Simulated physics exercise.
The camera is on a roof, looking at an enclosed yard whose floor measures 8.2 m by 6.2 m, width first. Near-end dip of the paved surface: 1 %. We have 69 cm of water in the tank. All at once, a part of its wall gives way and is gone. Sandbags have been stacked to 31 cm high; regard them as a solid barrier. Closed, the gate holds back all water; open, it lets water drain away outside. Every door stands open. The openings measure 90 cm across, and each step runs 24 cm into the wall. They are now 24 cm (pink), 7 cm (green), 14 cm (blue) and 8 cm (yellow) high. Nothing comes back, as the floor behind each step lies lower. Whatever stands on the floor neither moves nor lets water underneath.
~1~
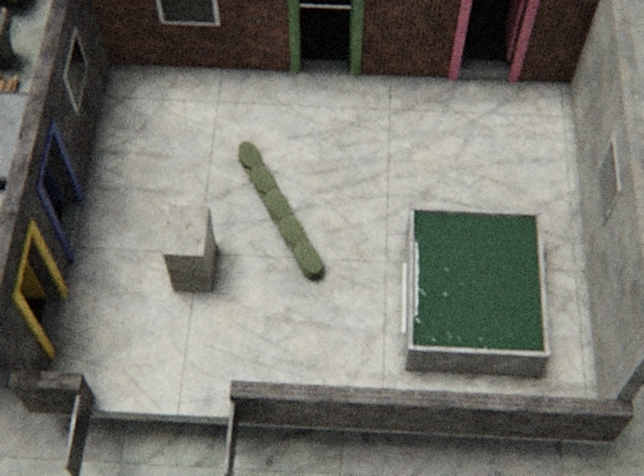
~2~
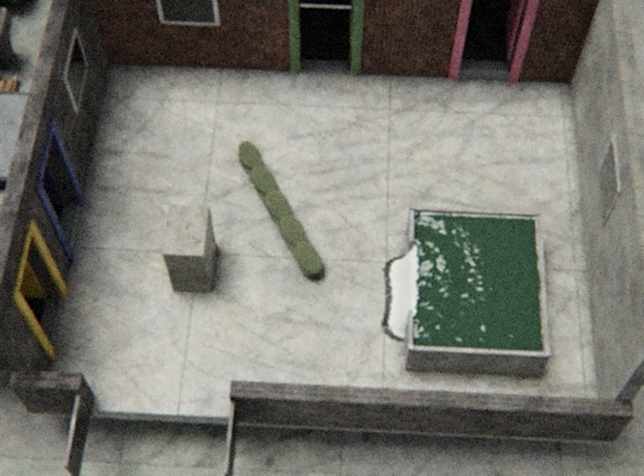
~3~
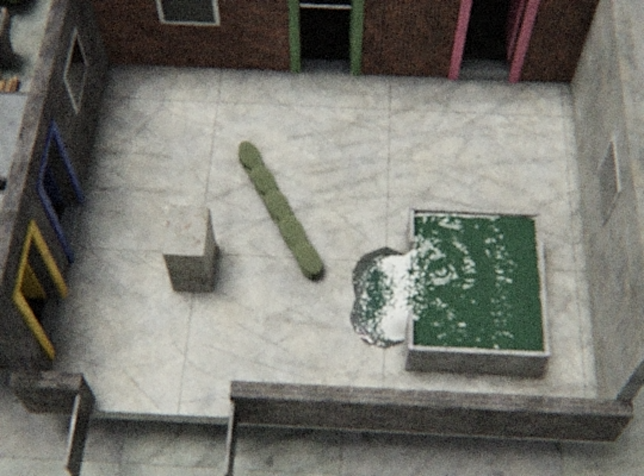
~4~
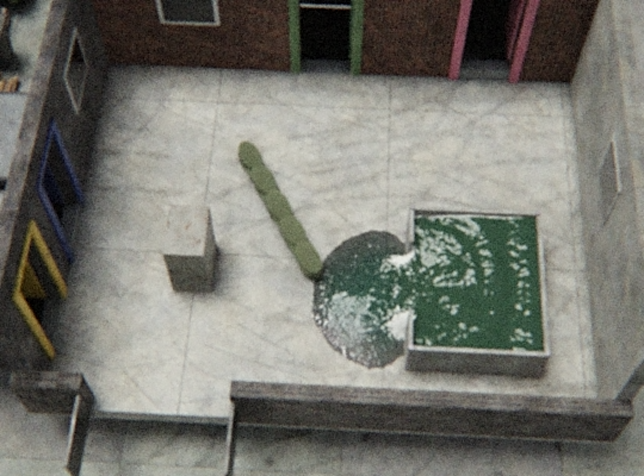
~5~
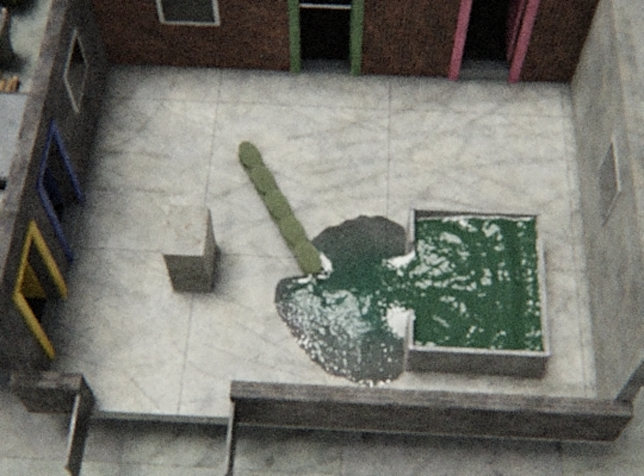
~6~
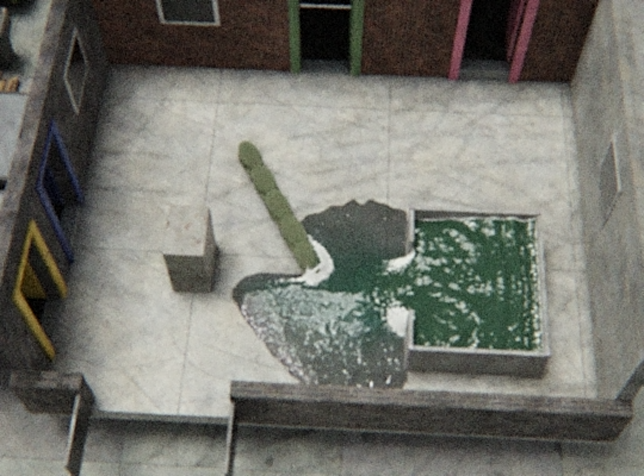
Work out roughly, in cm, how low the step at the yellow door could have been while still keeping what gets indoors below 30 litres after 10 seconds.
No lower than about 15 cm.
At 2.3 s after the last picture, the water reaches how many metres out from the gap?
Some 6.2 m out.
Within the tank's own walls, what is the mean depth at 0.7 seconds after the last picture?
Roughly 46 cm.
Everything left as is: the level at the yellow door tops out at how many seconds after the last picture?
The depth peaks at about 2.4 seconds.
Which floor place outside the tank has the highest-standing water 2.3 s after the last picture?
Around (45, 392).
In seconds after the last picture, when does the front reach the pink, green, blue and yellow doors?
Pink: 3.6 s; green: 1.6 s; blue: 2.0 s; yellow: 0.9 s.
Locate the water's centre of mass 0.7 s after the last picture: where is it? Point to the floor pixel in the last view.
The water's centre is at about (416, 301).
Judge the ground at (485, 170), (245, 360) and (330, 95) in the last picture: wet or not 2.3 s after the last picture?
One by one: Clear, drenched, drenched.
Then, 0.7 s after the last picture water covers 25 % of the floor, deepest (38 cm) near (399, 299); it has not reached the yellow door.
Then, 2.3 s after the last picture water covers 45 % of the floor, deepest (34 cm) near (45, 392); 20 cm at the yellow door, 62 litres in over its 8 cm step.
Then, 9.3 s after the last picture water covers 90 % of the floor, deepest (9 cm) near (112, 226); 6 cm at the yellow door, 140 litres in over its 8 cm step.
At the yellow door as built, the water peaked near 20 cm, 2.3 s after the last picture.
Run again over the same 10 s with other heights there, 55 litres in over 12.5 cm, 18 litres over 17 cm. The limit of 30 litres is kept from about 15 cm up.
